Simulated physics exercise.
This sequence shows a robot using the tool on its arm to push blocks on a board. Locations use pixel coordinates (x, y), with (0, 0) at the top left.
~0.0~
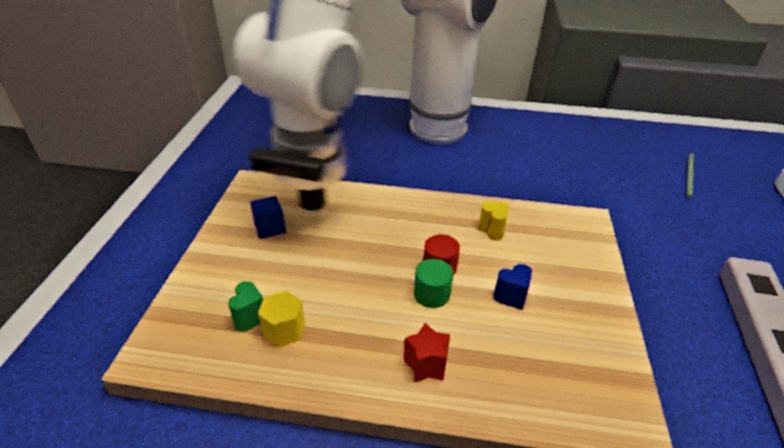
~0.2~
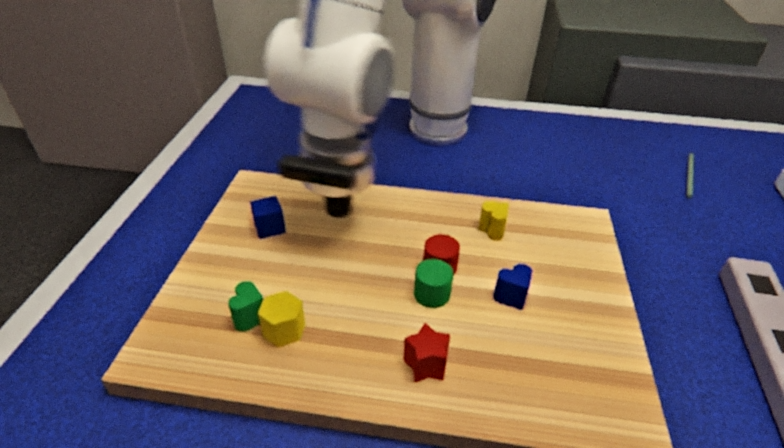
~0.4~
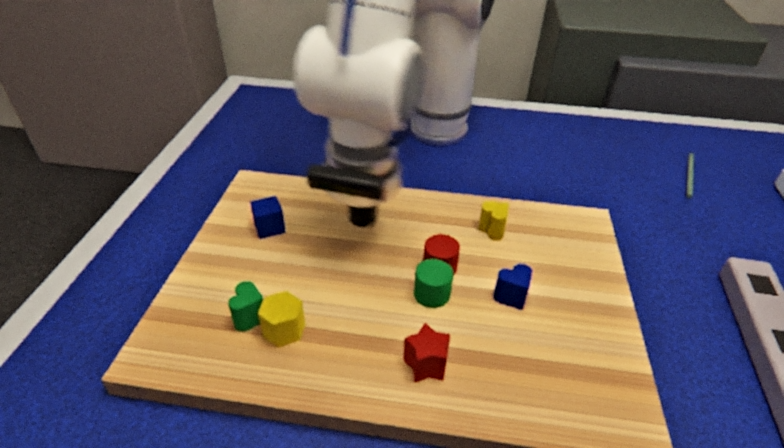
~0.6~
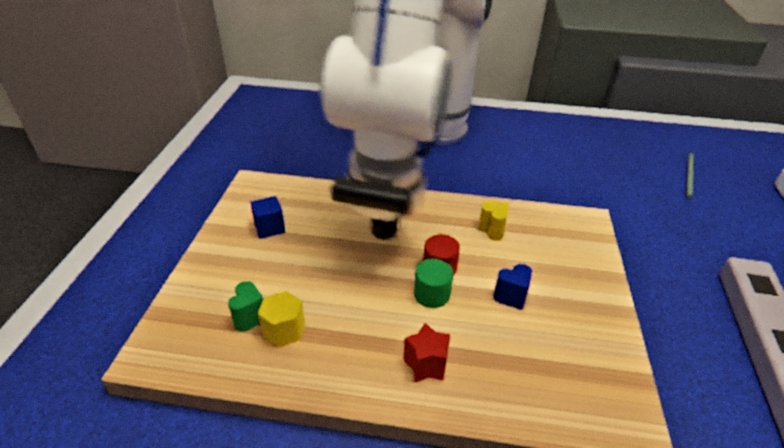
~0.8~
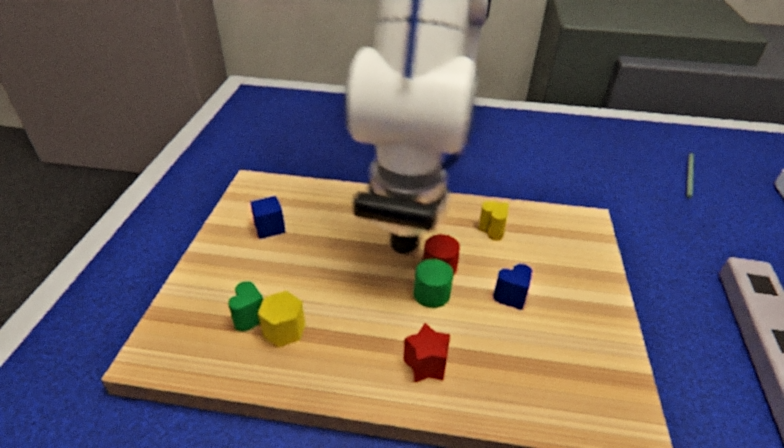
On a wooden board set on a blue table, a white robot arm moved its dark tool rightward and slightly nearer, from beside the blue cube to beside the red disc, while the coloured blocks stayed still.
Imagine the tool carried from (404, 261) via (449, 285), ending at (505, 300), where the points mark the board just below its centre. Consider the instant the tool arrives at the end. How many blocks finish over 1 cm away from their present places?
Count: 3 or more.
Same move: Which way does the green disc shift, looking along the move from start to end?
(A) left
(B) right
B
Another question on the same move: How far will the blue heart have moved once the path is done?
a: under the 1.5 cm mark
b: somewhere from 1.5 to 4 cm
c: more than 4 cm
My pick is b.
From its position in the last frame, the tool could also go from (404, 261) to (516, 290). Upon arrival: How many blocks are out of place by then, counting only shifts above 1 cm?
Once the path ends, two blocks will have shifted.
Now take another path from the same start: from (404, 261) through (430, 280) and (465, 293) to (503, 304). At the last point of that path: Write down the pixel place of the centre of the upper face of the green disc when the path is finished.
The middle of its upper face will lie at (455, 294).
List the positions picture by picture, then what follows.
Tool's lower end (313, 203); green disc (435, 272); red disc (442, 245); blue heart (518, 274), in the first frame.
Tool (339, 210); blocks still, in the second frame.
Tool (363, 219); blocks still, in the third frame.
Tool (385, 231); blocks still, in the fourth frame.
Tool (405, 245); green disc (435, 272); red disc (442, 245); blue heart (518, 274), in the fifth frame.
On the path given first. One third of the way, tool (434, 263); green disc (442, 280); red disc (467, 251).
Two thirds of the way, tool (470, 276); green disc (450, 289); red disc (491, 252).
At the end, tool (508, 285); green disc (450, 289); red disc (501, 251); blue heart (544, 276), turned 20° anticlockwise.
